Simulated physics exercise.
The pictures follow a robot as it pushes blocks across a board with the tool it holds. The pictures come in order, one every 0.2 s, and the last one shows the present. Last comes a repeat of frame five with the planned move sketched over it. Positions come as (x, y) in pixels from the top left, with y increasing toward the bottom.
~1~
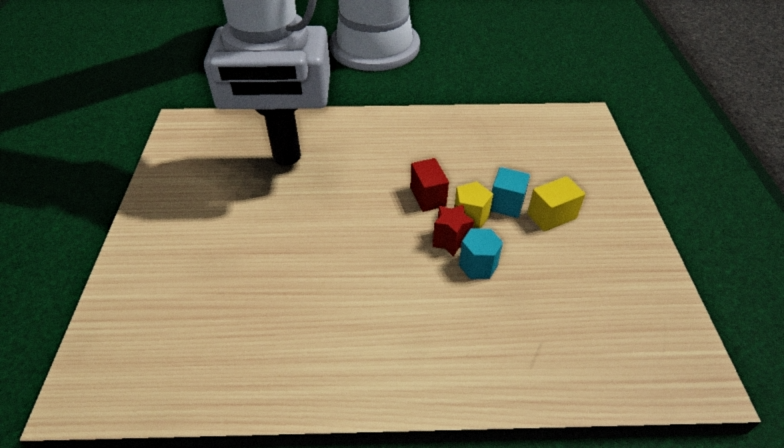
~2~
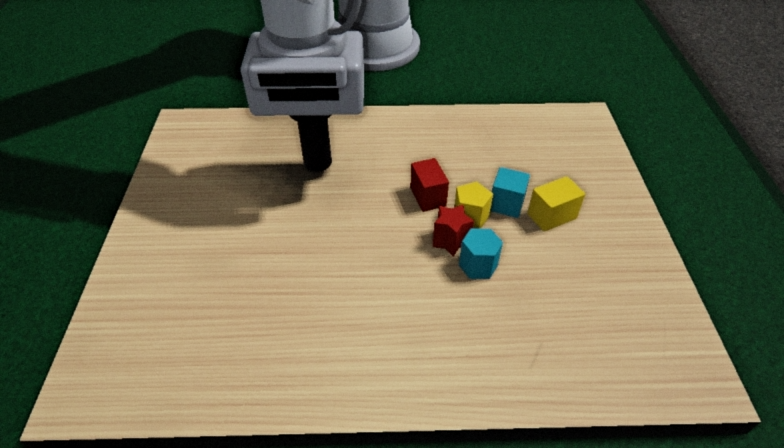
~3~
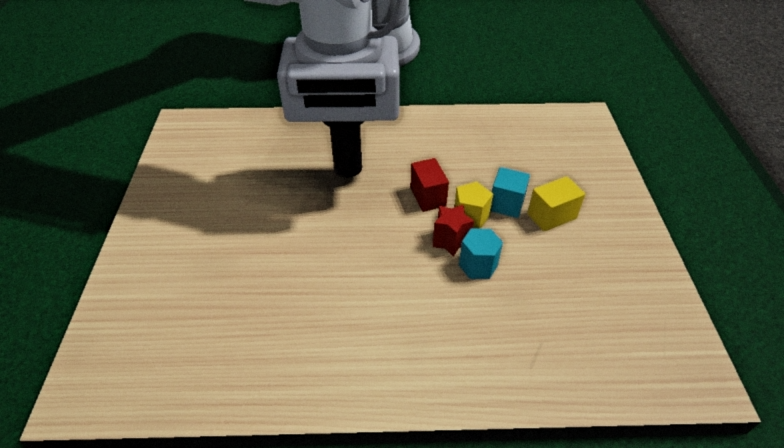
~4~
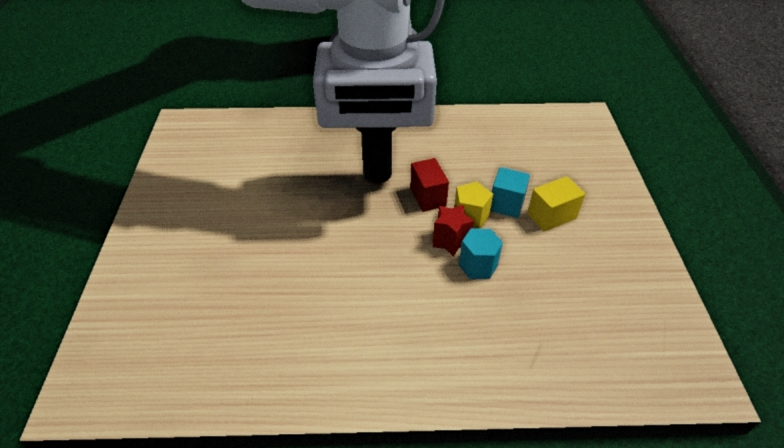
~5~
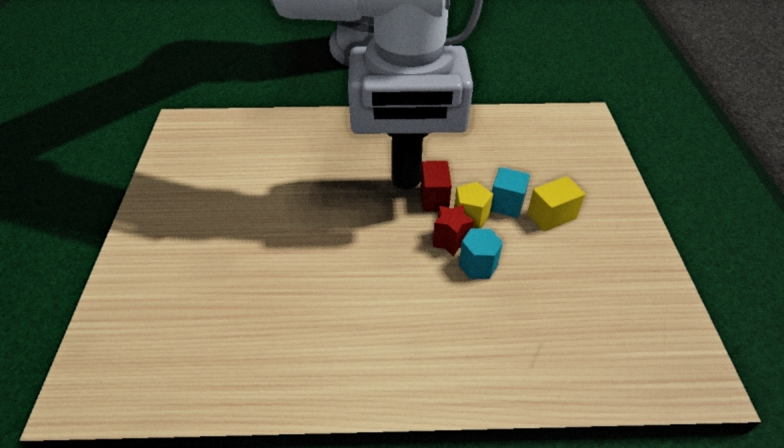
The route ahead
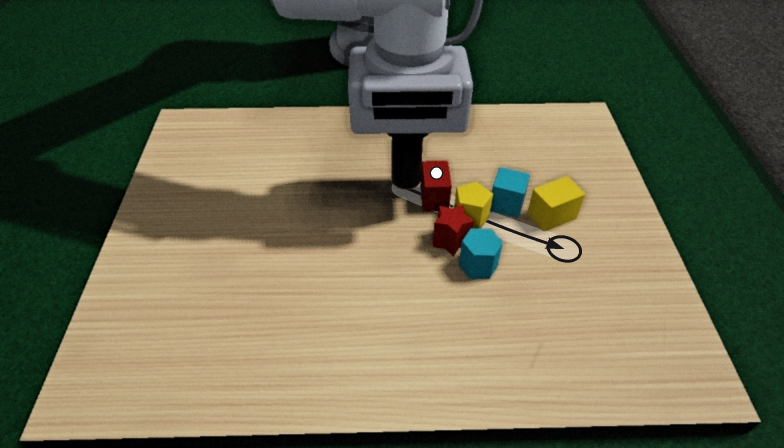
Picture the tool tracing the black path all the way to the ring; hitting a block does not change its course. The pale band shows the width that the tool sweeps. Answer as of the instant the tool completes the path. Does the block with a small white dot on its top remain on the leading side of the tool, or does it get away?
Once the path is finished, the block with a small white dot on its top still sits ahead of the tool.
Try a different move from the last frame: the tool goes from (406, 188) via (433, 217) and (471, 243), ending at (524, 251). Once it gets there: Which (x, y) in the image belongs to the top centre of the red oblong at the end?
About (463, 184).
The line goes from (406, 188) through (455, 208) and (507, 229) to (564, 249); the dot is on the red oblong.
The first path, step by step. One third of the way, tool (457, 200); red oblong (485, 194), turned 35° clockwise; yellow pentagonal block (513, 210), turned 25° anticlockwise; turquoise four-sided block (521, 181), turned 20° anticlockwise; yellow oblong (565, 191).
Two thirds of the way, tool (510, 221); red oblong (542, 219), turned 40° clockwise; yellow pentagonal block (569, 235), turned 30° anticlockwise; turquoise four-sided block (530, 184), turned 70° anticlockwise; yellow oblong (576, 190), turned 25° clockwise.
At the end, tool (567, 241); red oblong (601, 243), turned 60° clockwise; yellow pentagonal block (624, 266); turquoise four-sided block (531, 184), turned 70° anticlockwise; yellow oblong (576, 190), turned 25° clockwise.
